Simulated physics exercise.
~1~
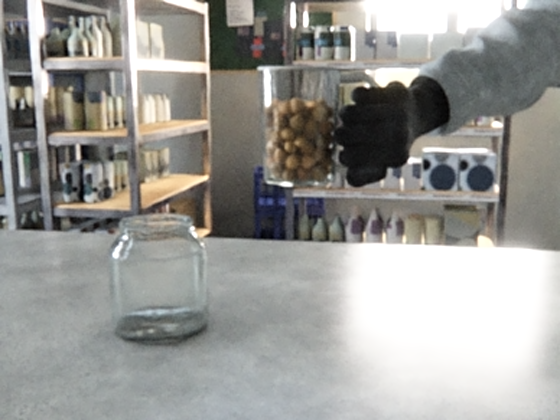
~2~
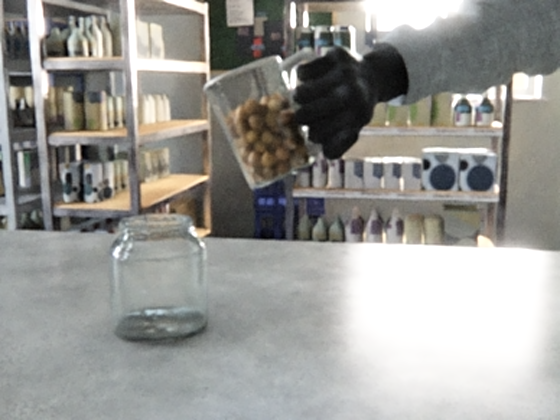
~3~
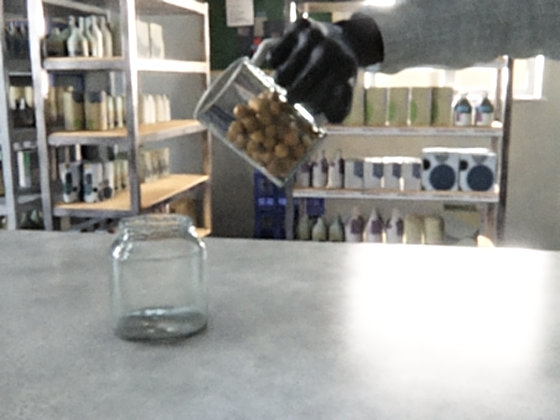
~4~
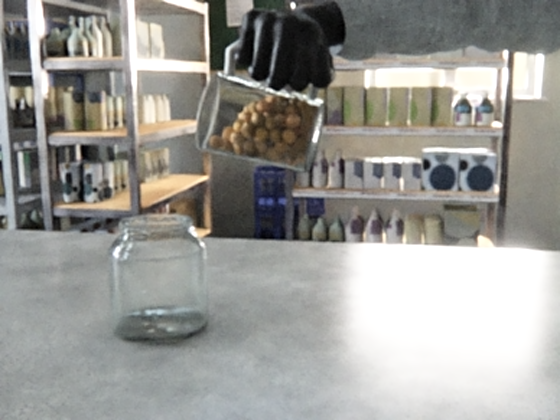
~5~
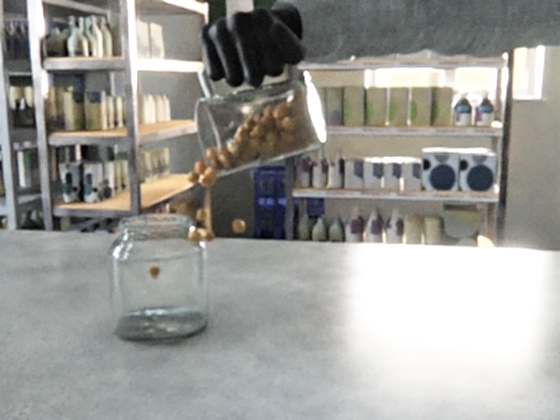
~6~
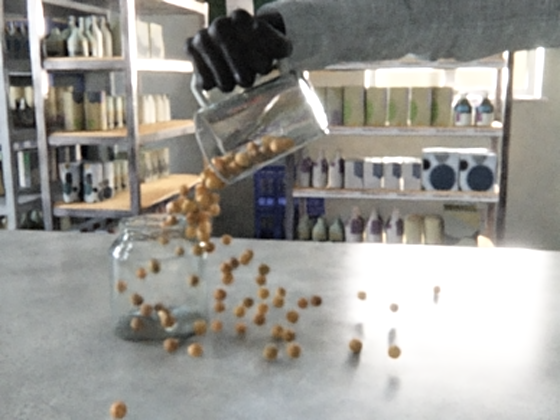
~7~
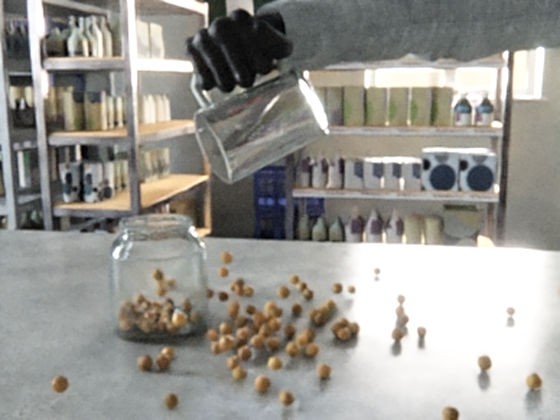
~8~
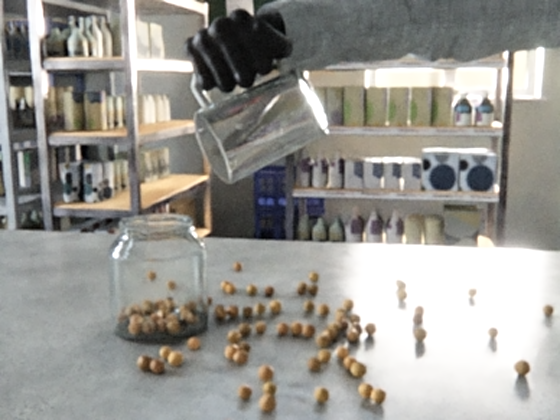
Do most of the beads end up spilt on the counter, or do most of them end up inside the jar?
Most of the beads end up spilt outside the jar. A fair share lands inside it, and the cup is left practically empty.
